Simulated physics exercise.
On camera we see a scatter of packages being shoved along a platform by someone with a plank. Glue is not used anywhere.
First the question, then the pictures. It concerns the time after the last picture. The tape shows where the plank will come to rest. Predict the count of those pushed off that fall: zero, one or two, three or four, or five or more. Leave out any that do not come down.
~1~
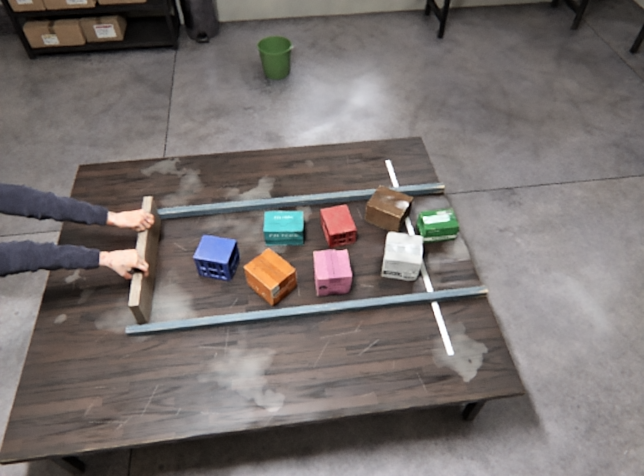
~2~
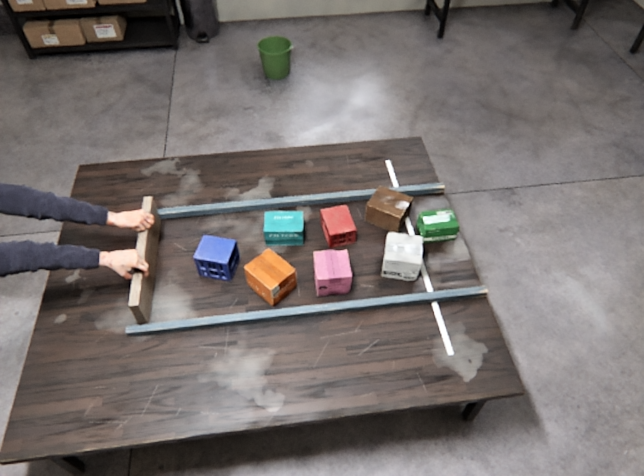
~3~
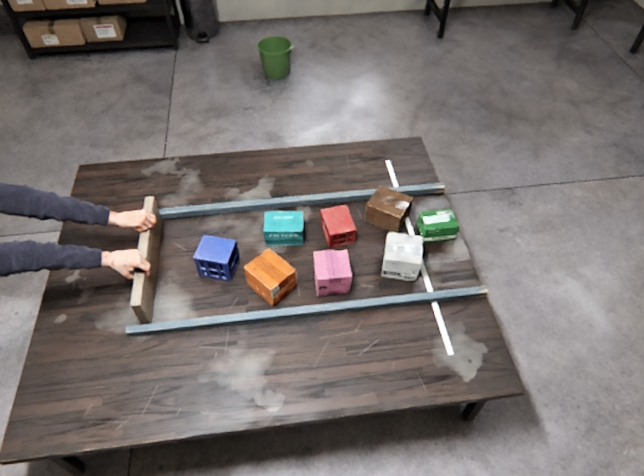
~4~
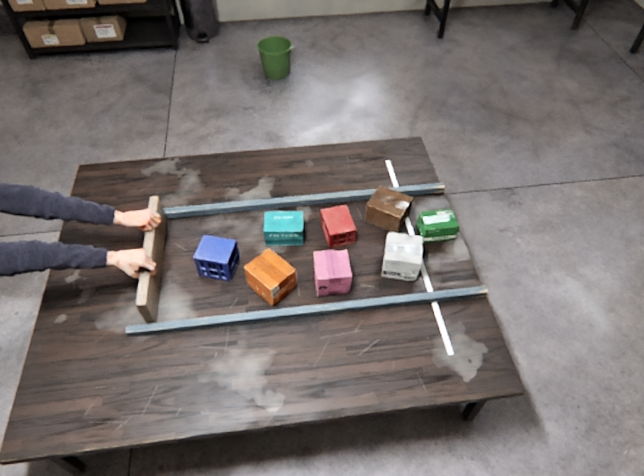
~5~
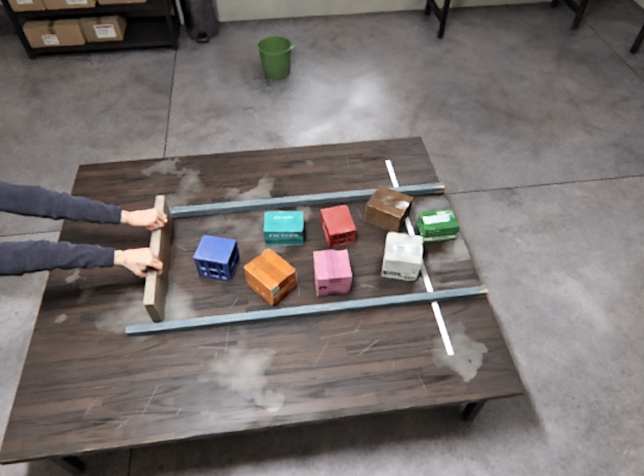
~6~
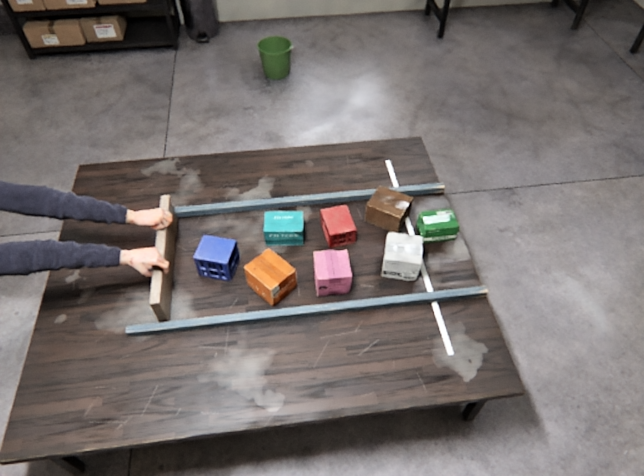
The push is going to send three or four over the edge.
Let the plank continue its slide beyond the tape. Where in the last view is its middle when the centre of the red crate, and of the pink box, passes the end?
The middle is at (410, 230) when it's the red crate, and at (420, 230) when it's the pink box.
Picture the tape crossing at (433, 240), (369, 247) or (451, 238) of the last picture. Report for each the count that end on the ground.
Going through them in order, you'd see 5, 1 and 8.
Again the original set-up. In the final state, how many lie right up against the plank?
The count comes out at 3.
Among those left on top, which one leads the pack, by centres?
That's the pink box.
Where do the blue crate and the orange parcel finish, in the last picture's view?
Blue crate: About (432, 232); orange parcel: About (444, 267).
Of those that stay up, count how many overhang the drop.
I'd put it at 1.
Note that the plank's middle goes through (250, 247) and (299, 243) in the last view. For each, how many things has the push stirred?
Counting first: 2, next 5.
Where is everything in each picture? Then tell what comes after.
In the first picture, green parcel (437, 226); brown box (389, 209); white parcel (402, 257); plank (146, 258); tape (414, 242).
In the second picture, brown box (389, 209); plank (146, 258).
In the third picture, white parcel (402, 257); turquoise box (284, 228).
In the fourth picture, green parcel (437, 226); blue crate (218, 258).
In the fifth picture, brown box (389, 209); orange parcel (271, 277).
In the sixth picture, green parcel (437, 226); brown box (389, 209); white parcel (402, 257); plank (165, 256); tape (414, 242).
Soon after, none off yet; green parcel at rest near (437, 226); brown box at rest near (389, 209); white parcel at rest near (402, 257).
In the end, the number that fall off is three or four; gone, red crate, white parcel, brown box and green parcel.
